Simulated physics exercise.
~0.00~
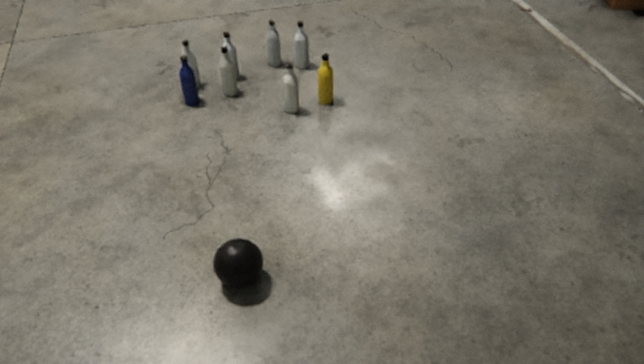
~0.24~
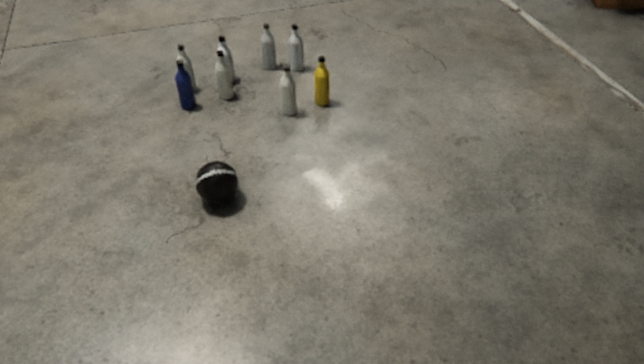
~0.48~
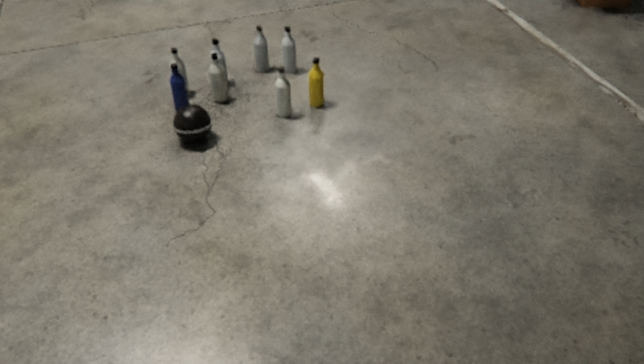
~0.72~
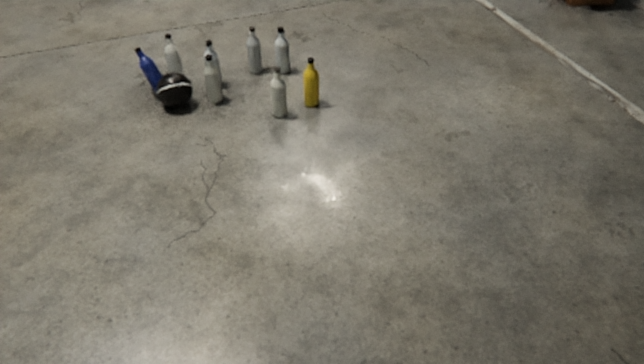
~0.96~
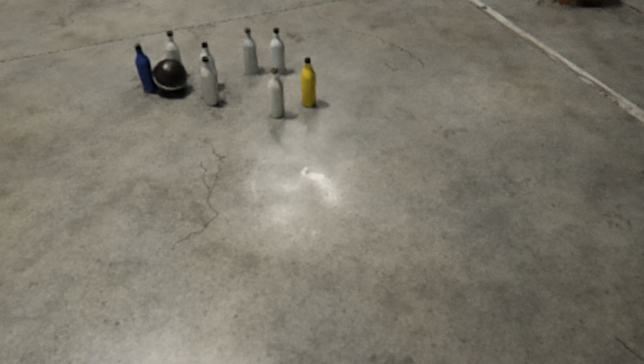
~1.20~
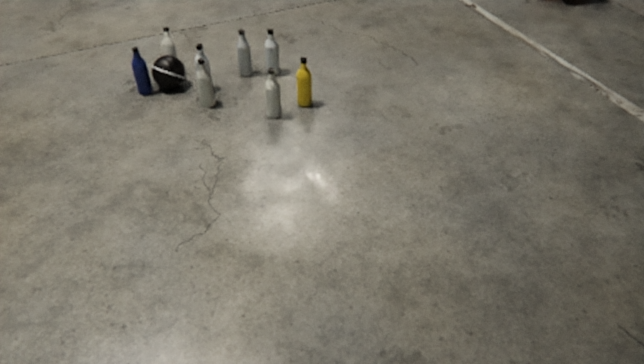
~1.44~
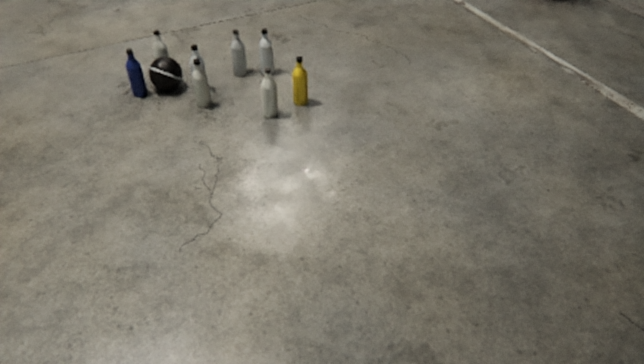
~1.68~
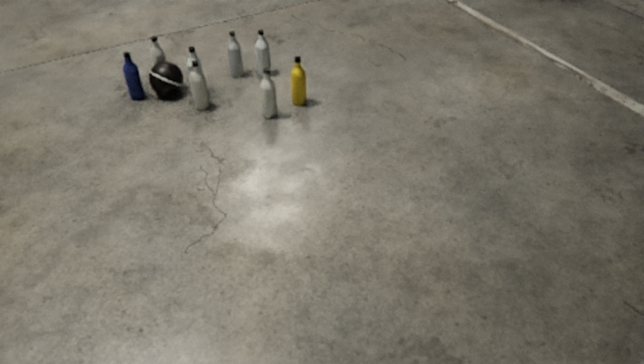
On a bare grey concrete floor in a store room, seen from above at an angle by a slowly drifting camera, eight capped bottles stand in rough rows toward the upper left. A blue one is at the left, a yellow one at the right, and the rest are pale. A black ball with a light band rolls away from the viewer, veering slightly left, and knocks into the blue bottle. The blue bottle tips left, then rocks back upright, while a pale one behind is disturbed. The ball slows among the left-hand bottles, and all are left standing, the yellow one untouched.
